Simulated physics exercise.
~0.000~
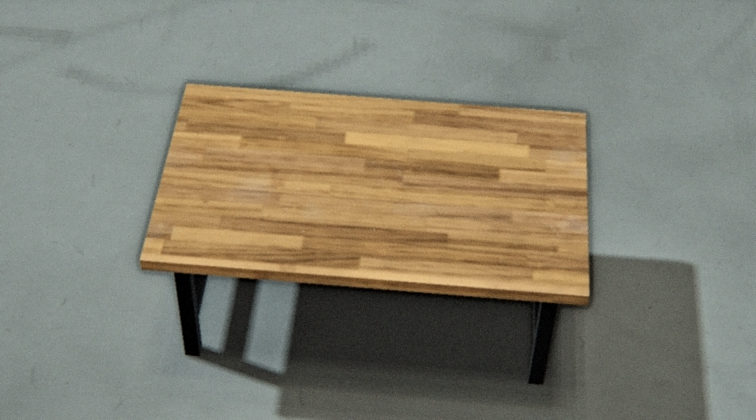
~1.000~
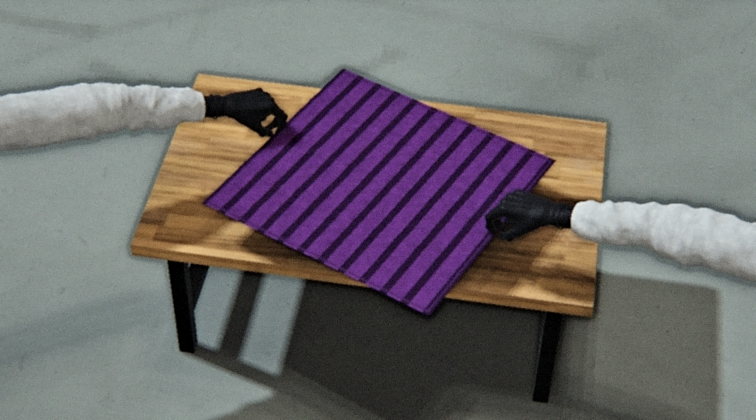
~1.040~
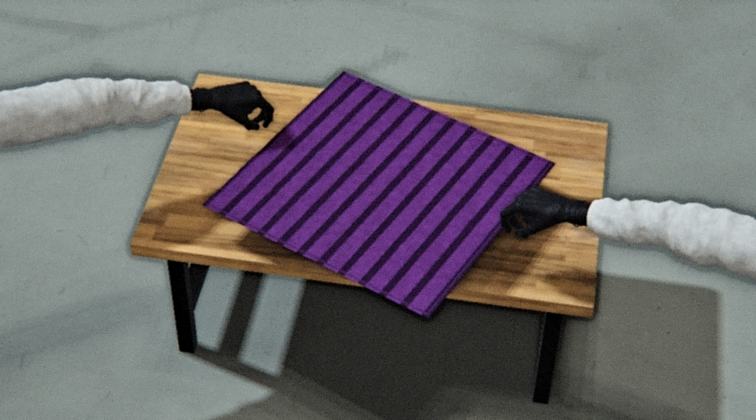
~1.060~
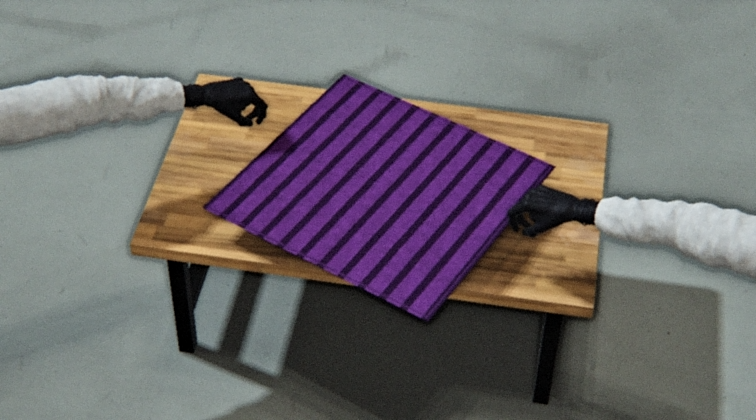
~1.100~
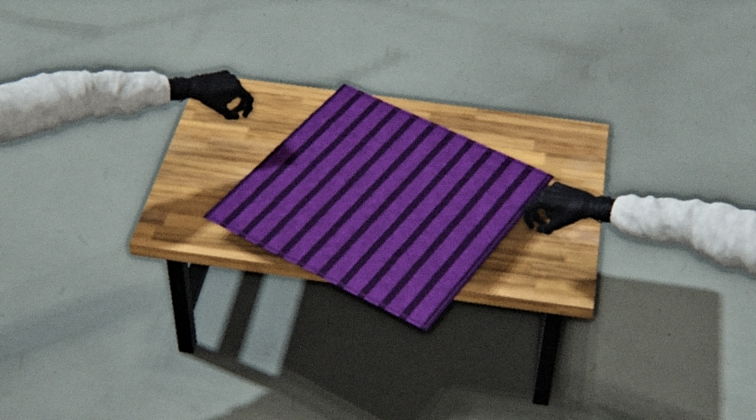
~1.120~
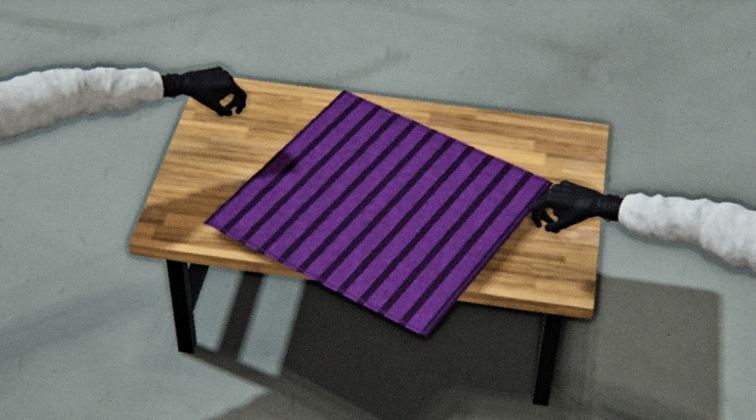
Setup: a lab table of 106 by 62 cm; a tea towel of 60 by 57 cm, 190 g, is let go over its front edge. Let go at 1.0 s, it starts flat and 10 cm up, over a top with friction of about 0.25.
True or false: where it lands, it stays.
True.
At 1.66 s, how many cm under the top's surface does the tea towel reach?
At that moment it reaches about 12 cm below the top.
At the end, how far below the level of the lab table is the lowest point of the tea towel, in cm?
18 cm or so.
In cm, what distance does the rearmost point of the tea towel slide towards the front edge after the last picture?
Forward slip after last picture: Approx. 1 cm.
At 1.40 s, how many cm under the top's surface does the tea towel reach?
Roughly 8 centimetres below the top.
After 1.4 s, 85 % of the tea towel is still over the top.
After 1.7 s, 85 % of the tea towel is still over the top.
After 1.9 s, 85 % of the tea towel is still over the top.
After 2.2 s, 85 % of the tea towel is still over the top.
After 4.4 s, 85 % of the tea towel is still over the top.
